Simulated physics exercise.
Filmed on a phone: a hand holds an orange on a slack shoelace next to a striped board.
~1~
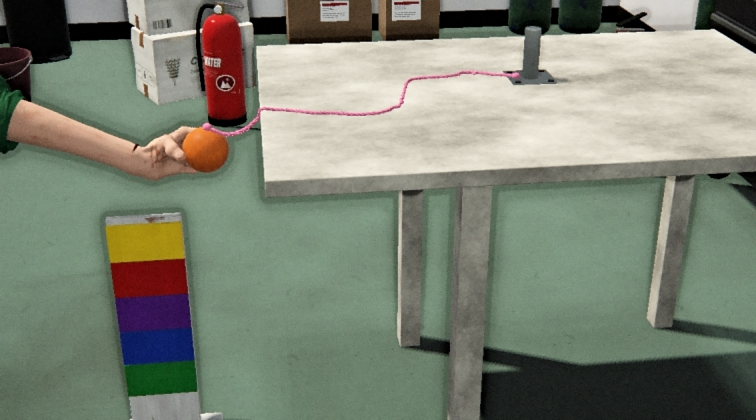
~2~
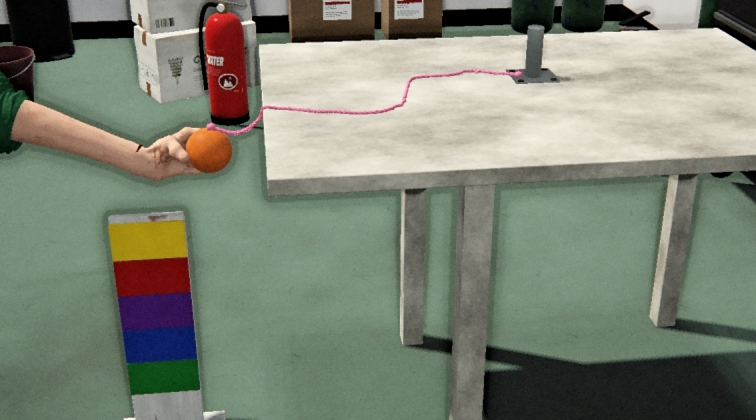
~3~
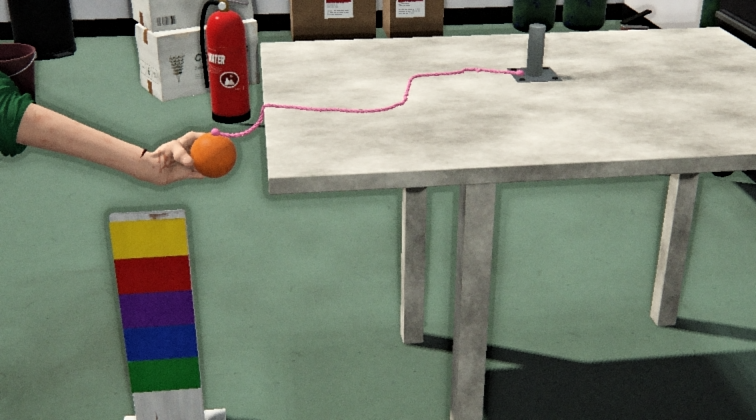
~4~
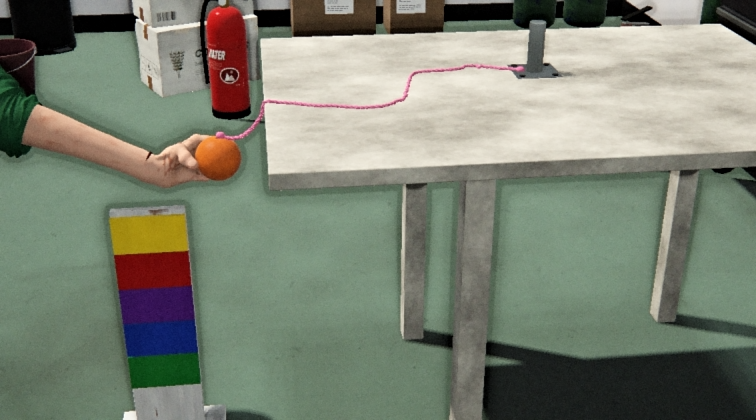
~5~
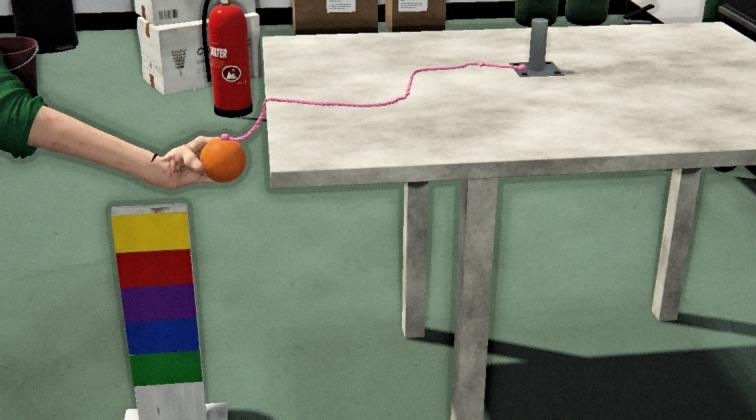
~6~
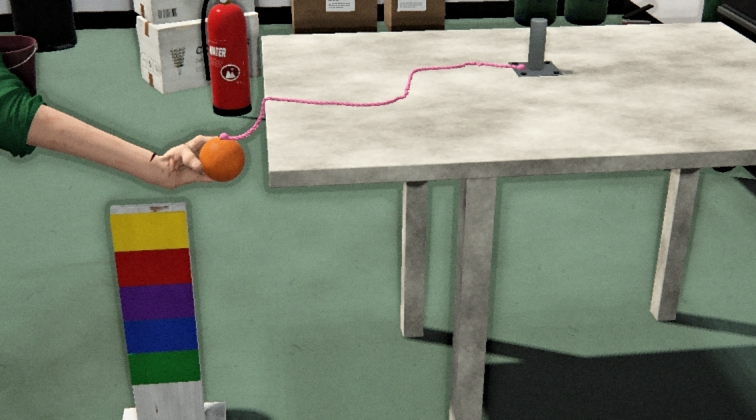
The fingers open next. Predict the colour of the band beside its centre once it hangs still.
I would predict red.
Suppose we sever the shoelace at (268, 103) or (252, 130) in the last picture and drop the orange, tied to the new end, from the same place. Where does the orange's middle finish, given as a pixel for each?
The first cut gives (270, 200) and the second gives (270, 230).
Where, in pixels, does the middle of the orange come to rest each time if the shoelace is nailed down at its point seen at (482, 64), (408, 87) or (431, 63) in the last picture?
Respectively (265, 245), (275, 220) and (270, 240).
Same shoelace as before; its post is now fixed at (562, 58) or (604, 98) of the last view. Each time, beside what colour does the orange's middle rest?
One after the other, yellow; yellow.
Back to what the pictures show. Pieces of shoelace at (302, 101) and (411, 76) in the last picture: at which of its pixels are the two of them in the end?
Near (264, 145) and (384, 81).
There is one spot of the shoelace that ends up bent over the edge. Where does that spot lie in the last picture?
That would be the bit at (350, 105).
Soon after, orange near (248, 245); level with red.
Then, orange near (294, 241); level with red.
Further on, orange near (278, 254); level with red.
At rest, orange near (265, 254); level with red. Its middle rests at the red band.
